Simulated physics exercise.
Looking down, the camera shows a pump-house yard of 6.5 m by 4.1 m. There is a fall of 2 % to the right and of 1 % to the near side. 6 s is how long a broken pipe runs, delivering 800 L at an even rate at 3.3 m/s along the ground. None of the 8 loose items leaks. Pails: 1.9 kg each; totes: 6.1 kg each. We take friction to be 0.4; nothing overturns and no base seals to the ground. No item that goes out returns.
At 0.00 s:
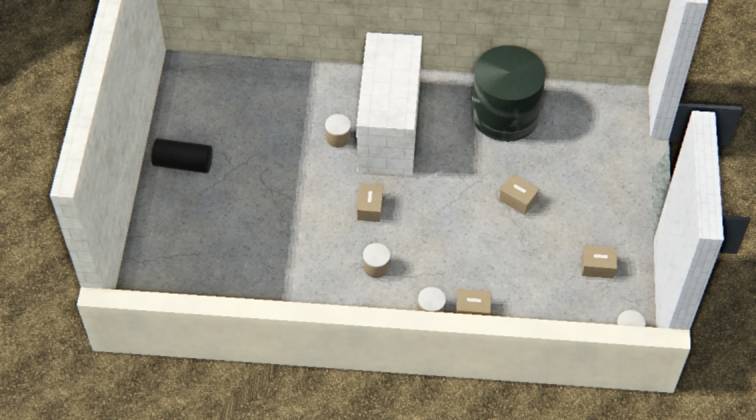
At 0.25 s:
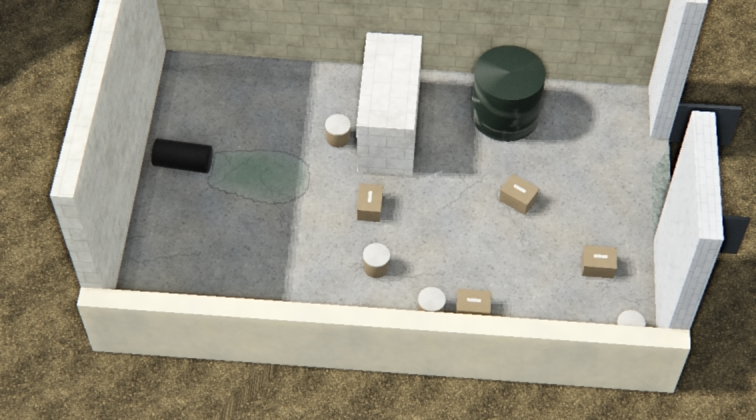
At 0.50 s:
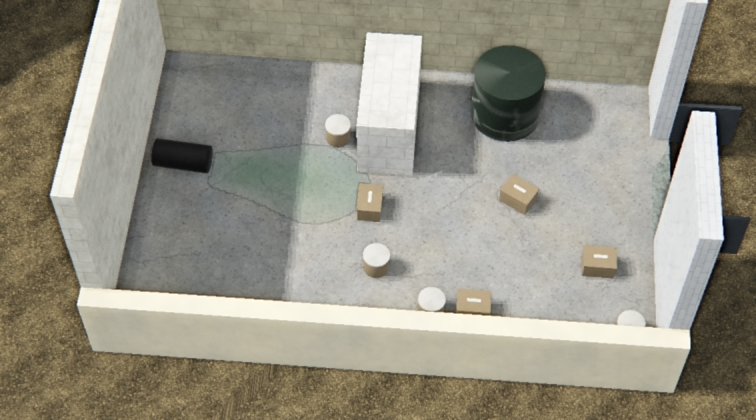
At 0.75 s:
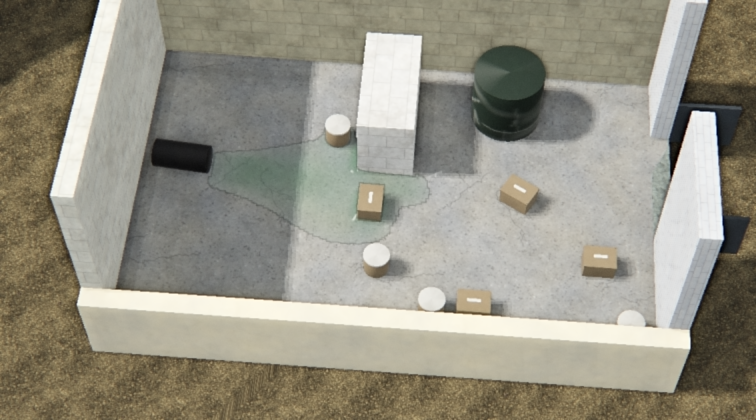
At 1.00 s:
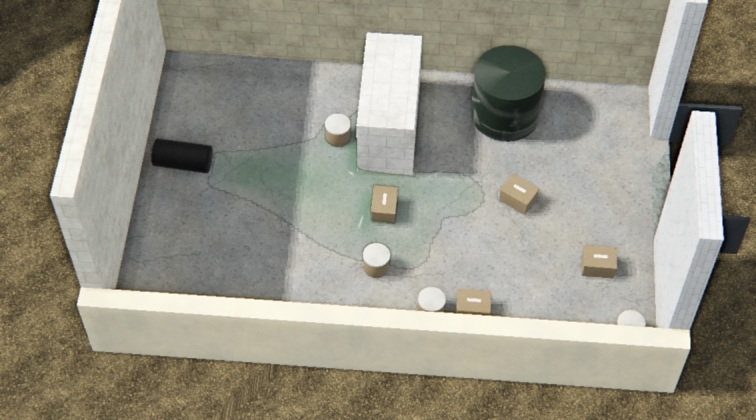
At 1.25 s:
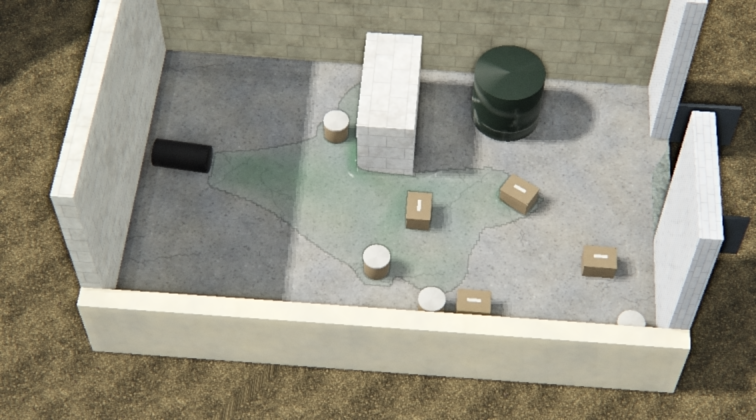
In a walled yard, greenish water flows from a black pipe at the left and spreads rightward across the floor, surrounding a small brown box and pushing it to the right, while a nearby pail shifts very slightly.
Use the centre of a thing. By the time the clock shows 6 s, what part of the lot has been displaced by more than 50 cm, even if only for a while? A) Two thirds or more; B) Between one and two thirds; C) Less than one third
Answer: B.
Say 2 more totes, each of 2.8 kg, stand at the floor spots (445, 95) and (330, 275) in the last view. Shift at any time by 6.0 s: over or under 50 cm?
Respectively inside that and inside that.
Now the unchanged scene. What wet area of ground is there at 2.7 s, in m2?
Close to 13 m2, I'd say.
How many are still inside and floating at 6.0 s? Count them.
Just then, the number is 4.
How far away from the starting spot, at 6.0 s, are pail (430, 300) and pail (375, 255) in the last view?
First one 20 cm, second one 20 cm.
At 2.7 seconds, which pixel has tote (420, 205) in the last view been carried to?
Roughly at (608, 249).
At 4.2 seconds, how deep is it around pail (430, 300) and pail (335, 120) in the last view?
2 and 2 cm.
After 1.8 s 1 of 8 are over 50 cm from their spots; 0 afloat.
After 2.7 s 2 of 8 are over 50 cm from their spots; 0 afloat.
After 4.2 s 3 of 8 are over 50 cm from their spots; 3 afloat.
After 6.0 s 4 of 8 are over 50 cm from their spots, and 4 have been at some point; 4 afloat.
